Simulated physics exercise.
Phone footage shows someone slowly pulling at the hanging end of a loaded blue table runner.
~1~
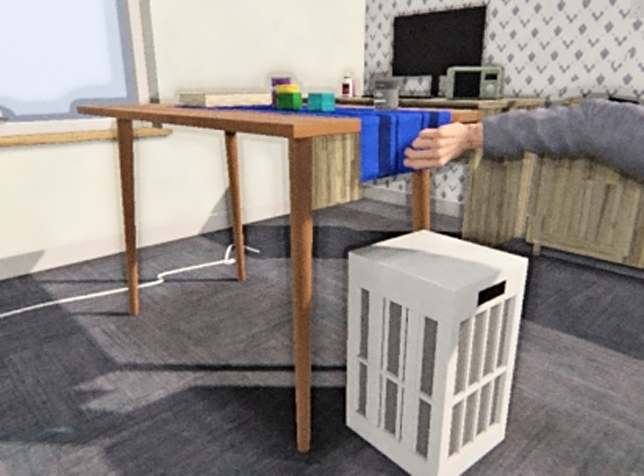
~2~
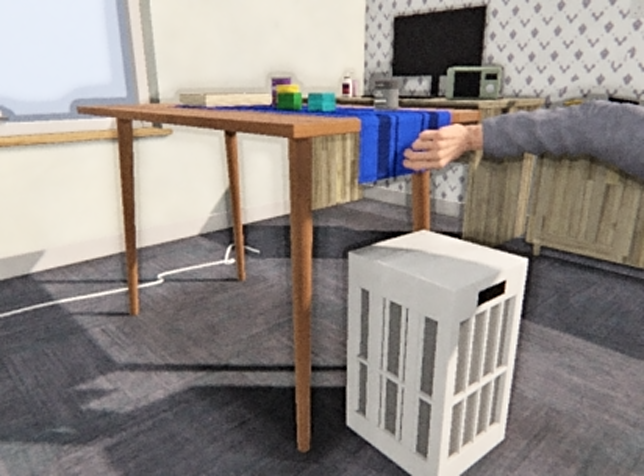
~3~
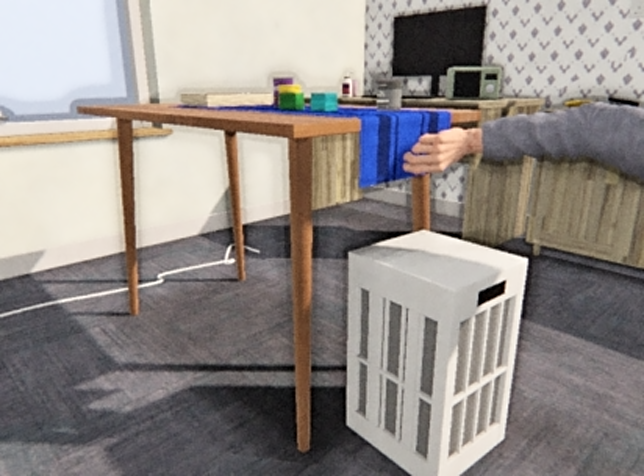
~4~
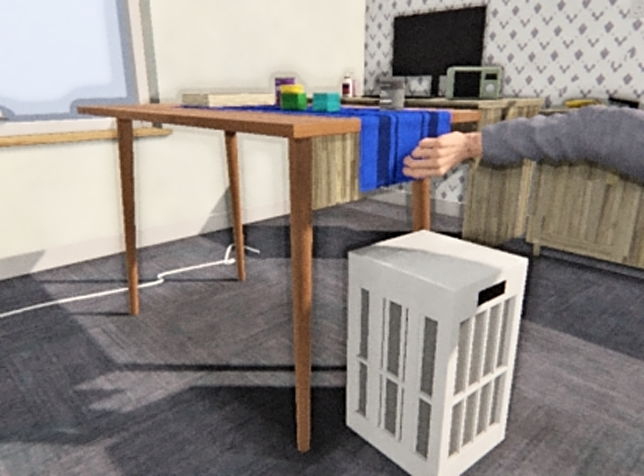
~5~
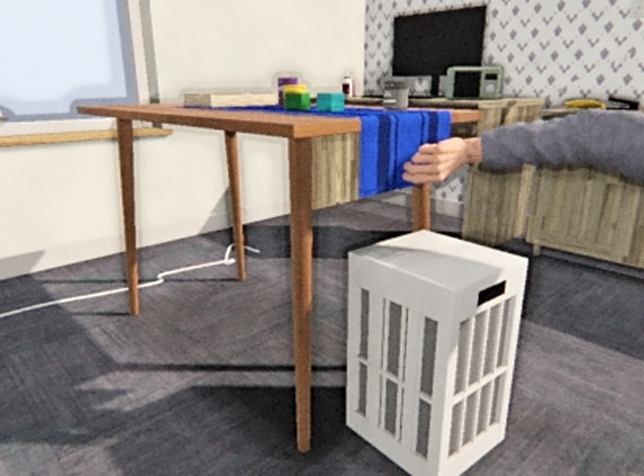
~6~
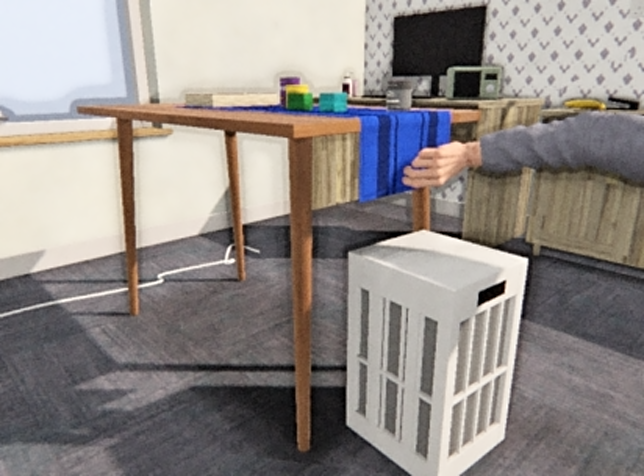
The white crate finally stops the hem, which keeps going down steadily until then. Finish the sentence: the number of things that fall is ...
The number of things that fall is one.
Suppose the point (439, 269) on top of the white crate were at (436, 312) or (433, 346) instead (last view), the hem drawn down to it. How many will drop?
The count would be 2 and then 3.
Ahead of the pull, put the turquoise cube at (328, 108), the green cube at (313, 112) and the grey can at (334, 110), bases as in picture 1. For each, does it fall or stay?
Outcome: Turquoise cube keeps its perch; green cube keeps its perch; grey can keeps its perch.
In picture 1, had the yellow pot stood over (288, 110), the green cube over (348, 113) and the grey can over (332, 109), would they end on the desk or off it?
The yellow pot stays put; the green cube ends up off; the grey can stays put.
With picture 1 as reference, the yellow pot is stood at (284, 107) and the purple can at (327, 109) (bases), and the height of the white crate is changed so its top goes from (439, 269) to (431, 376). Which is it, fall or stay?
Final state: The yellow pot is still in place, the purple can is no longer up.
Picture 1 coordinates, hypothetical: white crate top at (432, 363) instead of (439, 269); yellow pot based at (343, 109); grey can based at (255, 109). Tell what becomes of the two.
The yellow pot is lost; the grey can stays put.
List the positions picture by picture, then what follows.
Hem (360, 183); grey can (387, 79); turquoise cube (321, 93); green cube (289, 92); yellow pot (287, 86); purple can (281, 77); top of the crate (439, 269), in the first frame.
Hem (358, 183); grey can (387, 79), in the second frame.
Hem (359, 187); turquoise cube (324, 93), in the third frame.
Hem (360, 192); green cube (294, 92); top of the crate (439, 269), in the fourth frame.
Hem (359, 197); yellow pot (294, 85), in the fifth frame.
Hem (360, 202); grey can (400, 79); turquoise cube (333, 93); green cube (300, 93); yellow pot (297, 85); purple can (290, 77), in the sixth frame.
Soon after, hem near (406, 221); all still up.
Then, hem on the crate; grey can gone.
At rest, hem on the crate; grey can gone. It carries off one.
